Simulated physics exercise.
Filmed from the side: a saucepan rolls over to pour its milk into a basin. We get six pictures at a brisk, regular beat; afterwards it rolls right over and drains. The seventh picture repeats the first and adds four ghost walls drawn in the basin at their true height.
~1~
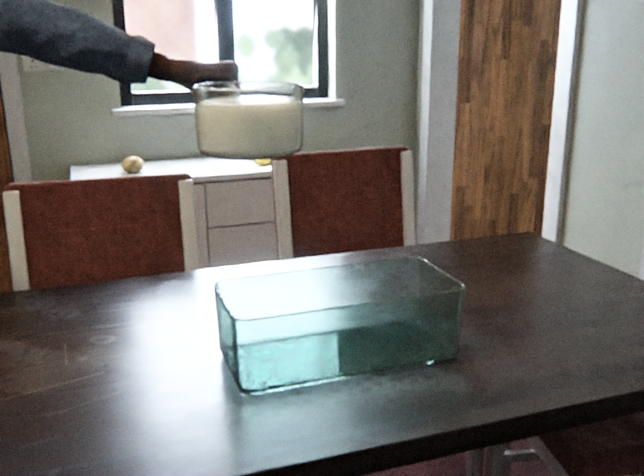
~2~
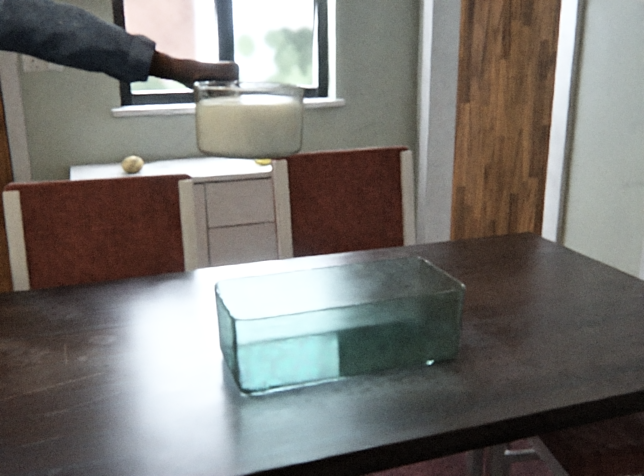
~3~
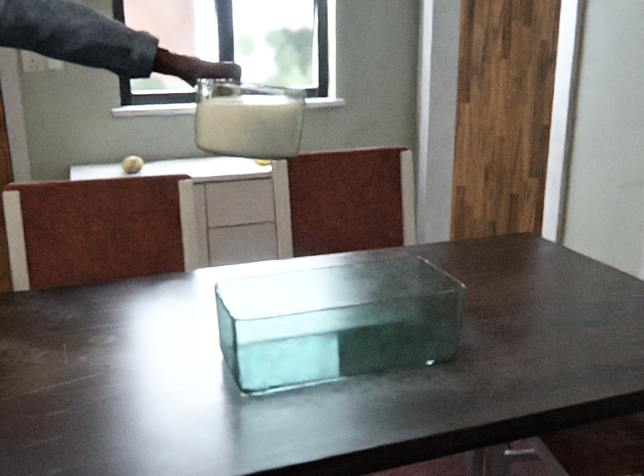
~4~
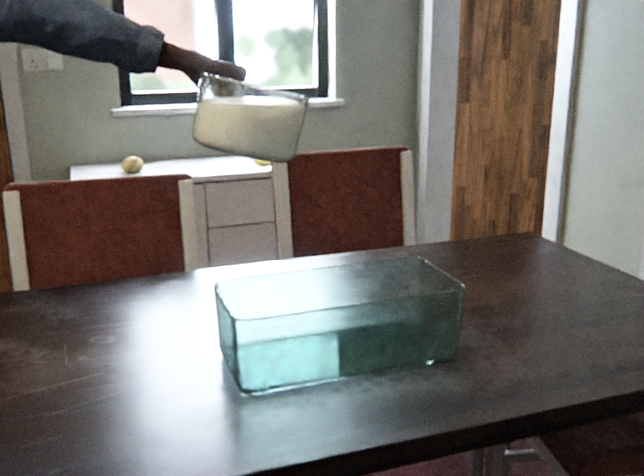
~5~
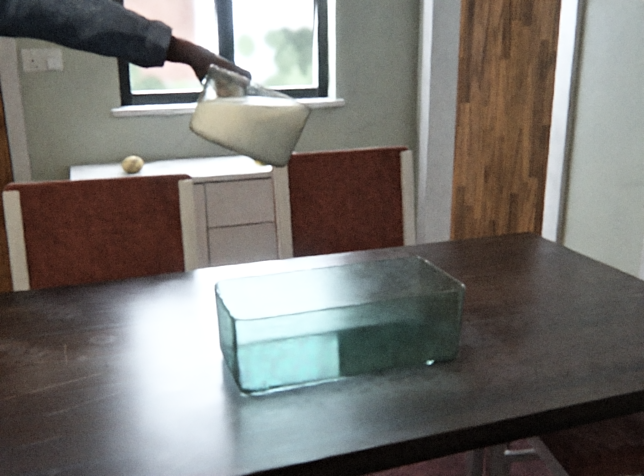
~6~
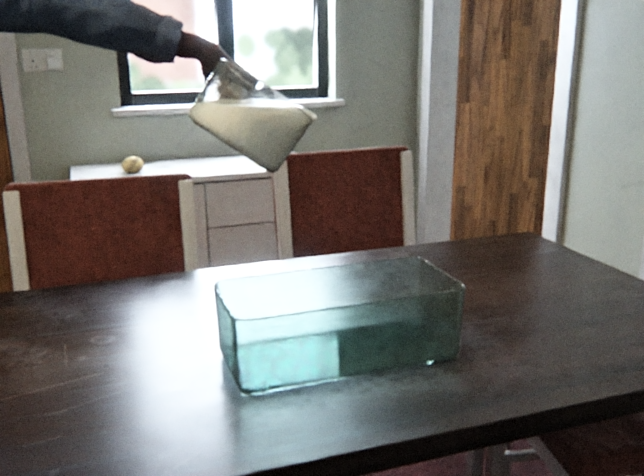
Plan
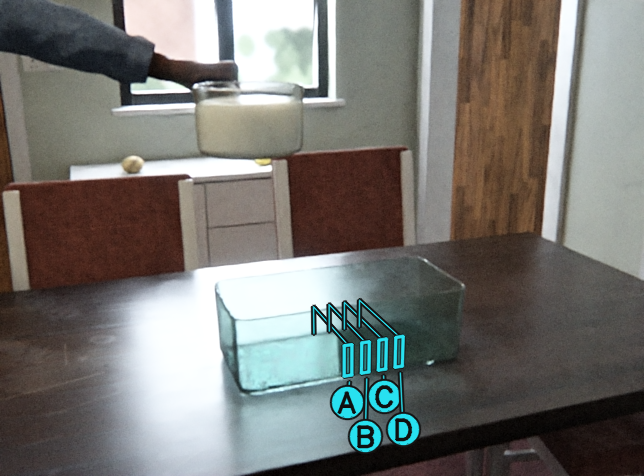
An arm holds a clear pan of milk above a glass basin and tilts it rightward.
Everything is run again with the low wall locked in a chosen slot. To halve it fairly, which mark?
Choose C.
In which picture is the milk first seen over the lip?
In picture 6.
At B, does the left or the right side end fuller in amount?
The right side.
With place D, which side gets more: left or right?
The left one.
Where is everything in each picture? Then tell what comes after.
The first picture shows upright, lip at (298, 83); basin from (237, 393) to (457, 355); nothing has left yet.
The second picture shows upright, lip at (299, 84); nothing has left yet.
The third picture shows tipped about 7°, lip at (302, 89); nothing has left yet.
The fourth picture shows tipped about 14°, lip at (305, 97); nothing has left yet.
The fifth picture shows tipped about 25°, lip at (307, 107); nothing has left yet.
The sixth picture shows tipped about 36°, lip at (307, 119); milk is over the lip, down to (307, 119).
In cyan, A at (349, 381); B at (366, 378); C at (383, 375); D at (400, 372).
For place A, about 10 % ends left of the wall and 86 % right of it; 4 % is lost outside.
For place B, about 15 % ends left of the wall and 82 % right of it; 3 % is lost outside.
For place C, about 47 % ends left of the wall and 50 % right of it; 3 % is lost outside.
For place D, about 79 % ends left of the wall and 11 % right of it; 10 % is lost outside.
